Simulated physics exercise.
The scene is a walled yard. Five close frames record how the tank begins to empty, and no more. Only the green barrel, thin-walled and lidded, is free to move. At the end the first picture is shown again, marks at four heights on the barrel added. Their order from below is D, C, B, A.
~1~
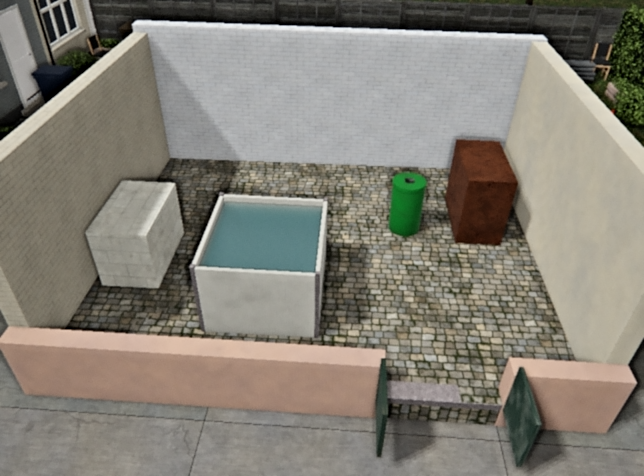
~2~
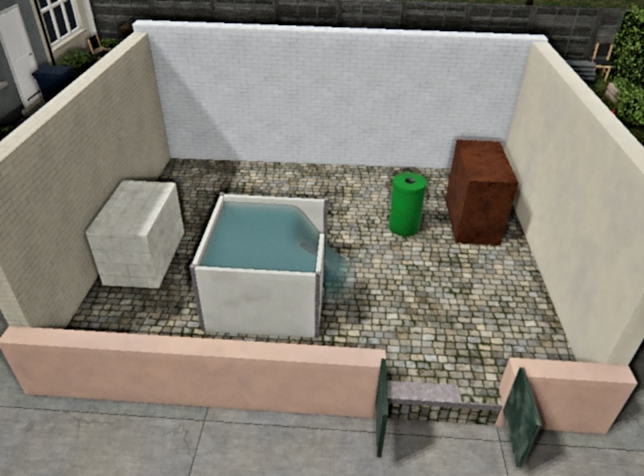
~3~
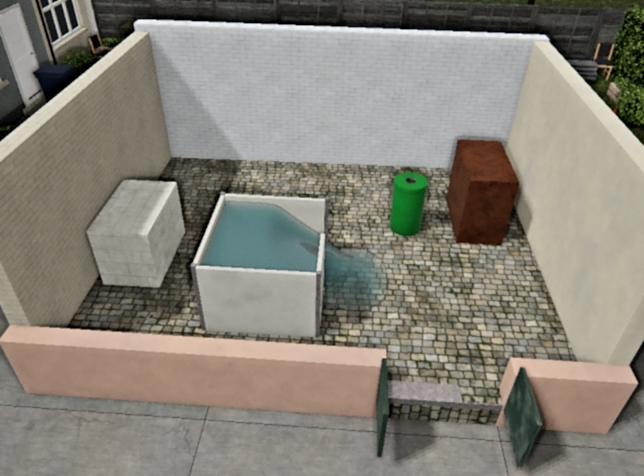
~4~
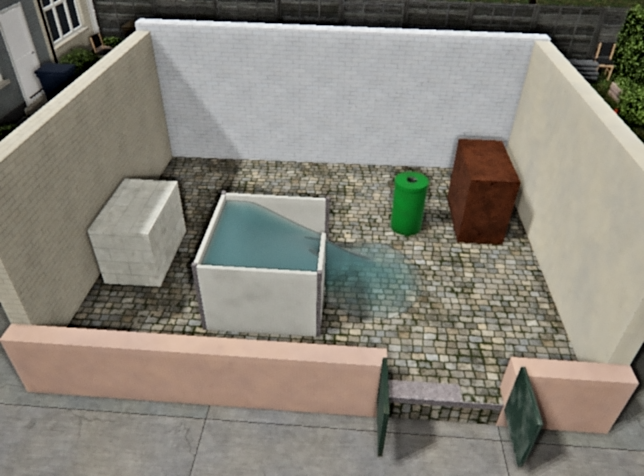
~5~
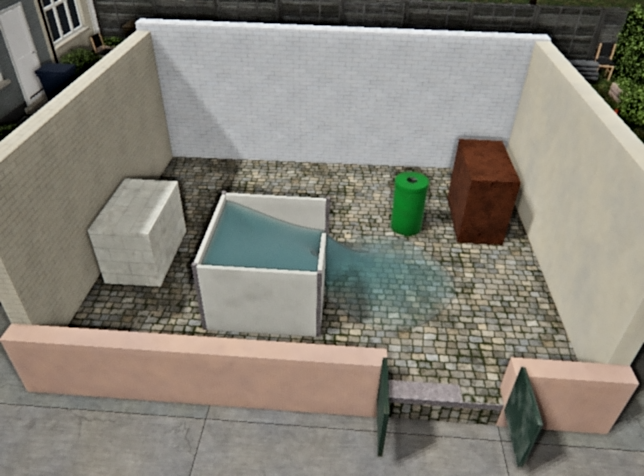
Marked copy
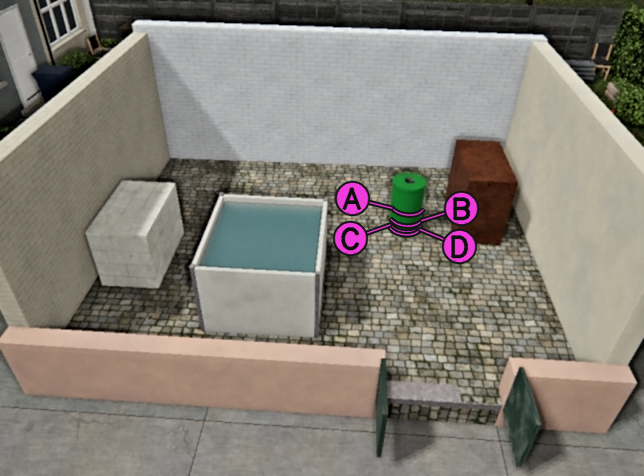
A walled yard paved with cobbles is seen from above and in front, the view staying still. A pale block stands at left, a white-sided tank of blue-green water left of centre, a green barrel and a rusty-brown block at right, with open green gates in the low pink front wall. Water pours from the tank's right side and spreads rightward over the cobbles, while the barrel barely shifts.
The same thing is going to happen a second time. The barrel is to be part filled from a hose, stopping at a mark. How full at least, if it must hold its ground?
Take A.
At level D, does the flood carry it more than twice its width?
Yes.
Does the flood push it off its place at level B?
Yes, it does.
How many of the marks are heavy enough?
One.
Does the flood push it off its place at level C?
Yes.
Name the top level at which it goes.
That is level B.
On the marked copy, A at (408, 215); B at (406, 226); C at (405, 231); D at (405, 234); from the bottom up D, C, B, A.
For level A, it shifts by a finger or two and stays.
For level B, it is pushed about its own width away.
For level C, it is pushed about 4 times its own width away.
For level D, it is pushed about 5 times its own width away.
